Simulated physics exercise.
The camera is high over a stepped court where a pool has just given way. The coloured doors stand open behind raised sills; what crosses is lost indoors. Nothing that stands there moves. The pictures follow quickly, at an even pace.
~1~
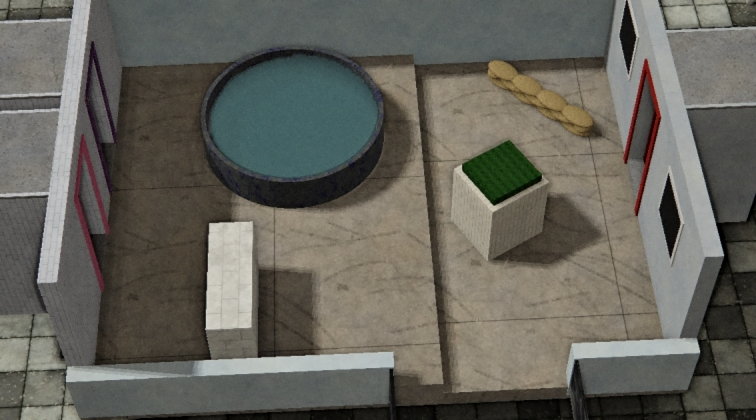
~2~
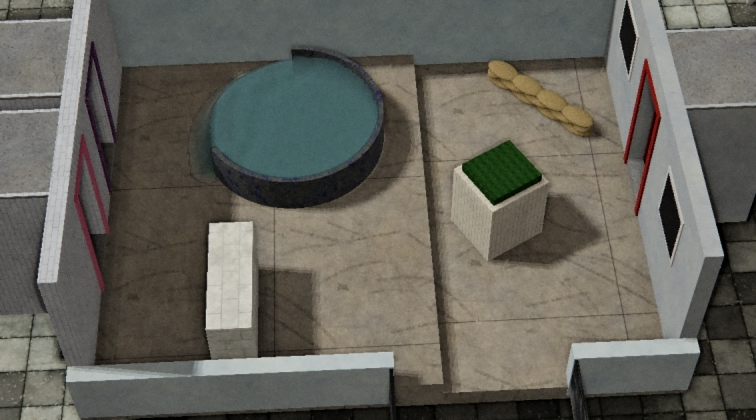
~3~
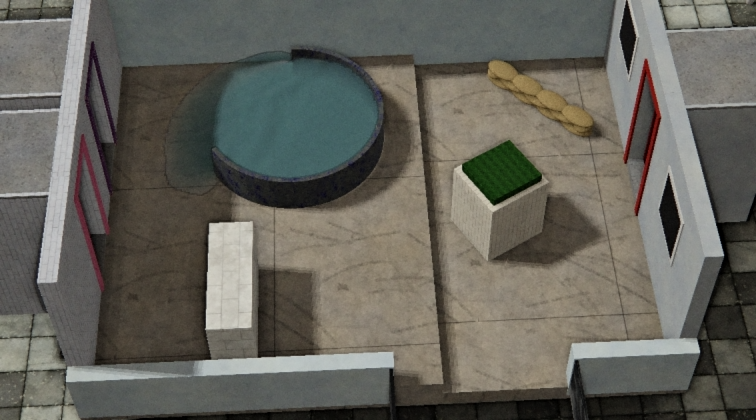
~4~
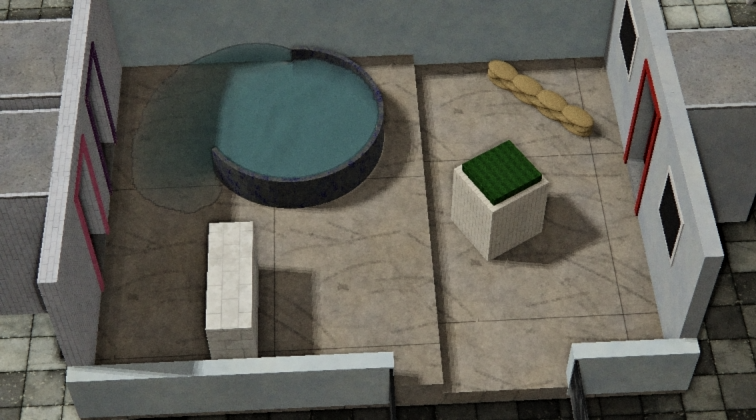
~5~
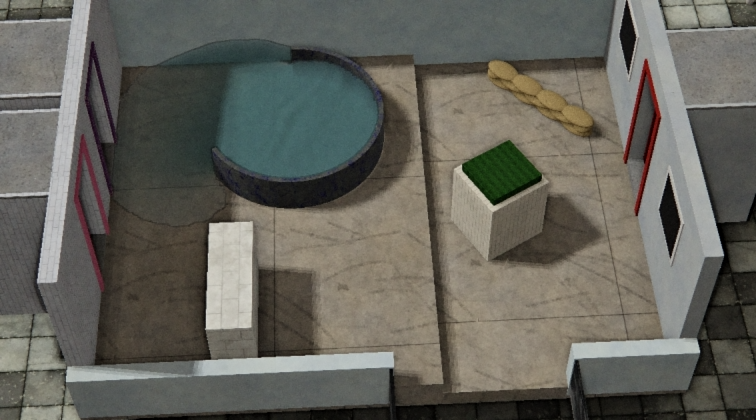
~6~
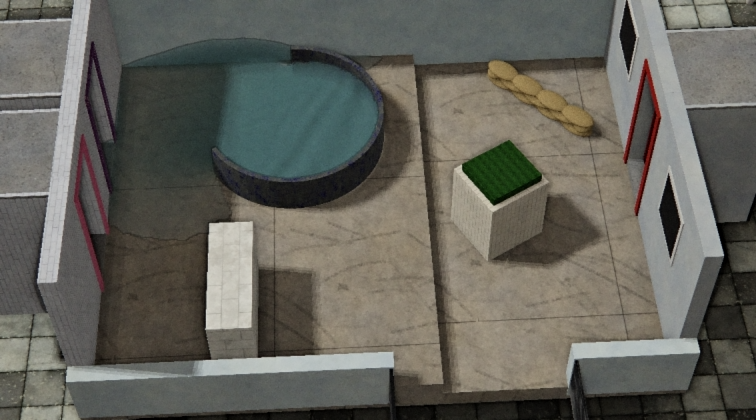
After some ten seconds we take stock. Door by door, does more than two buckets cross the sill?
The red door admits no more than that; the pink door lets in a lot; the purple door lets in a lot.
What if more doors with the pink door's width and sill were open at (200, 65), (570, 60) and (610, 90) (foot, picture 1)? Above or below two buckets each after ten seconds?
In turn: Passes that mark, keeps below it, keeps below it.
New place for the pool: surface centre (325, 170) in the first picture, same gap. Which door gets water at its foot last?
The red-painted one.
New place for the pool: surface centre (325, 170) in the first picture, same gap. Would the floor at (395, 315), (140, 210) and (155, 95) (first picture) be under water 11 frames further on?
One after the other: No water, flooded, covered.
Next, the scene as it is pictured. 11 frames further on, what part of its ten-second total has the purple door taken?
Near 45 in a hundred.
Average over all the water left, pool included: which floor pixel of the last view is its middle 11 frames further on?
Roughly at (225, 124).
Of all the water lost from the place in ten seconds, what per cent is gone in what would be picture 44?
I make it 60 per cent.
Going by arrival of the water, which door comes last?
The red-painted one.
A moment on, water covers 20 % of the floor; the red door not reached, the pink door wet at the sill, nothing in, the purple door over two buckets in.
Next, water covers 25 % of the floor; the red door not reached, the pink door under two buckets in, the purple door far over two buckets in.
Then, water covers 40 % of the floor; the red door not reached, the pink door under two buckets in, the purple door far over two buckets in.
Later, water covers 55 % of the floor; the red door wet at the sill, nothing in, the pink door over two buckets in, the purple door far over two buckets in.
In the end, water covers 85 % of the floor; the red door wet at the sill, nothing in, the pink door far over two buckets in, the purple door far over two buckets in.
